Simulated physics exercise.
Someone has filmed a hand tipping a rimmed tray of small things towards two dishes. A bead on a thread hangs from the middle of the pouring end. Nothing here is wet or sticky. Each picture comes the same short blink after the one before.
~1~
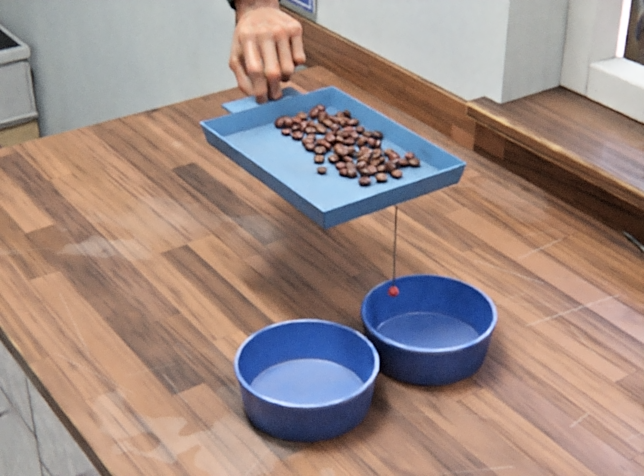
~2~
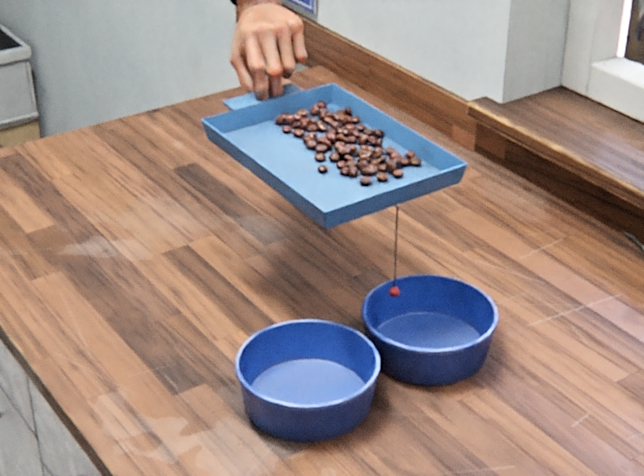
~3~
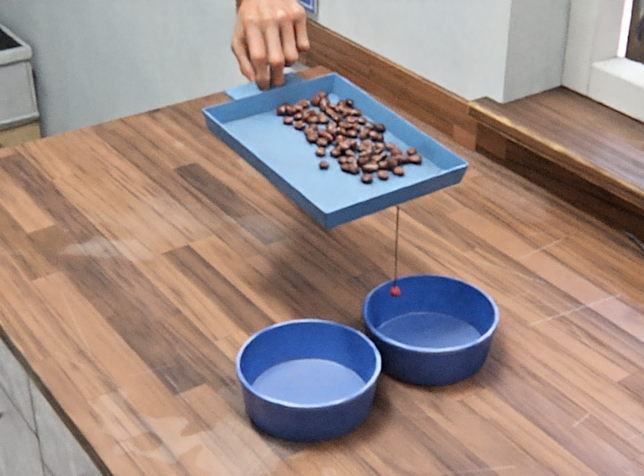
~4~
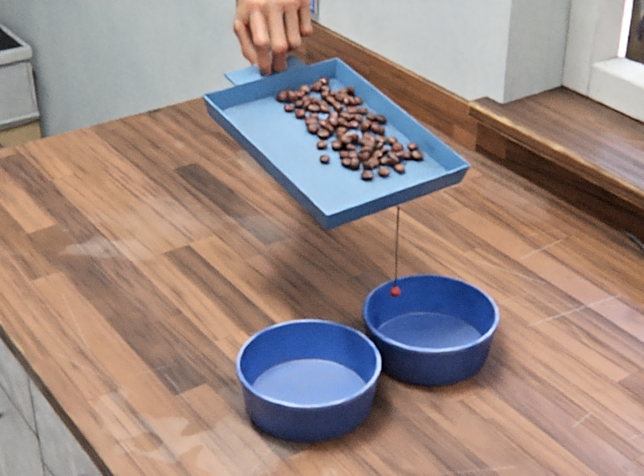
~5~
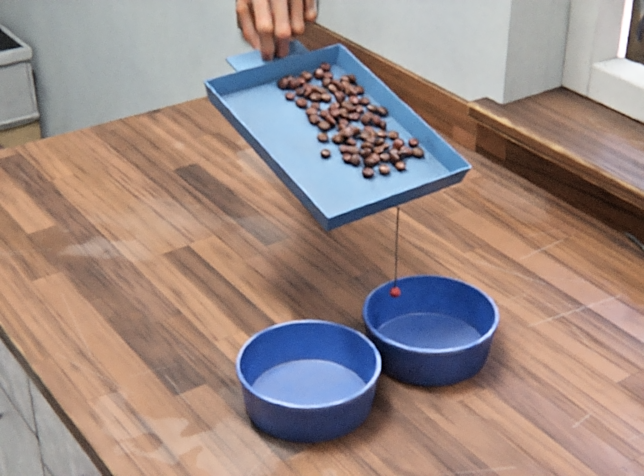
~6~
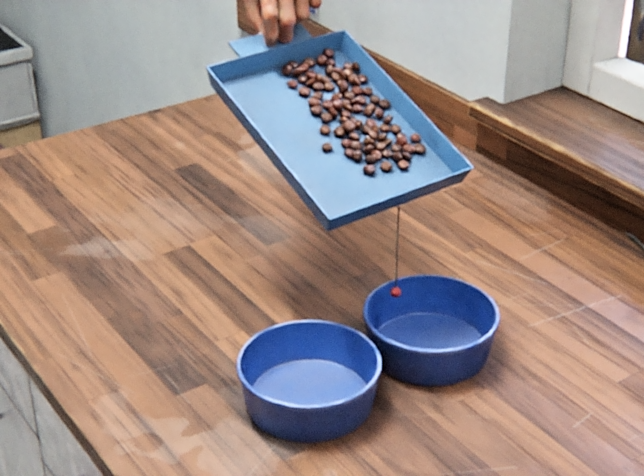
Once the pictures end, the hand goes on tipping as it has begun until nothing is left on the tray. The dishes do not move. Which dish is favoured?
The right-hand one ends fuller.
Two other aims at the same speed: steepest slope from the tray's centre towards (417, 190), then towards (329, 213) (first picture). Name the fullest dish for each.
One: The right dish. Two: The left one.
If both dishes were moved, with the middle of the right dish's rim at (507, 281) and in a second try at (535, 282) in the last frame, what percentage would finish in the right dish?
The first gives 10 %, the second 0 %.
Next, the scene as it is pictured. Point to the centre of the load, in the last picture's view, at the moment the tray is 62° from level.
Around (412, 187).
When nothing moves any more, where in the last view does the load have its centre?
Around (435, 361).
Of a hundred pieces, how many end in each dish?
About: Left dish 10, right dish 80 per cent.
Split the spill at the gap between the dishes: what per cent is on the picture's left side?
Roughly 20 in a hundred.
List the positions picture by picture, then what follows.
Corners of the pouring end near (325, 208) and (460, 163), level; middle of the load near (341, 142), flat chocolate drops; left dish near (347, 414); right dish near (470, 359); bead on its thread near (393, 292), in the first frame.
Corners of the pouring end near (326, 208) and (461, 163), level; middle of the load near (342, 140), in the second frame.
Corners of the pouring end near (328, 209) and (462, 163), tipped barely, level across its low end; middle of the load near (343, 134), in the third frame.
Corners of the pouring end near (329, 211) and (464, 164), tipped a little, level across its low end; middle of the load near (344, 125), in the fourth frame.
Corners of the pouring end near (330, 213) and (465, 165), tipped a little, level across its low end; middle of the load near (346, 117), in the fifth frame.
Corners of the pouring end near (331, 214) and (467, 166), tipped clearly, level across its low end; middle of the load near (348, 109); left dish near (349, 414); right dish near (473, 359), in the sixth frame.
Shortly afterwards, tray tipped steeply; all but a few on the tray; only a few in the air.
Next, tray tipped right over; near two thirds on the tray; only a few in the left dish; near a quarter in the right dish; a little outside both; a little in the air.
Some moments later, tray tipped past a quarter turn; a little in the left dish; the bulk in the right dish; a little outside both.
In the end, tray tipped past a quarter turn; a little in the left dish; the bulk in the right dish; a little outside both.
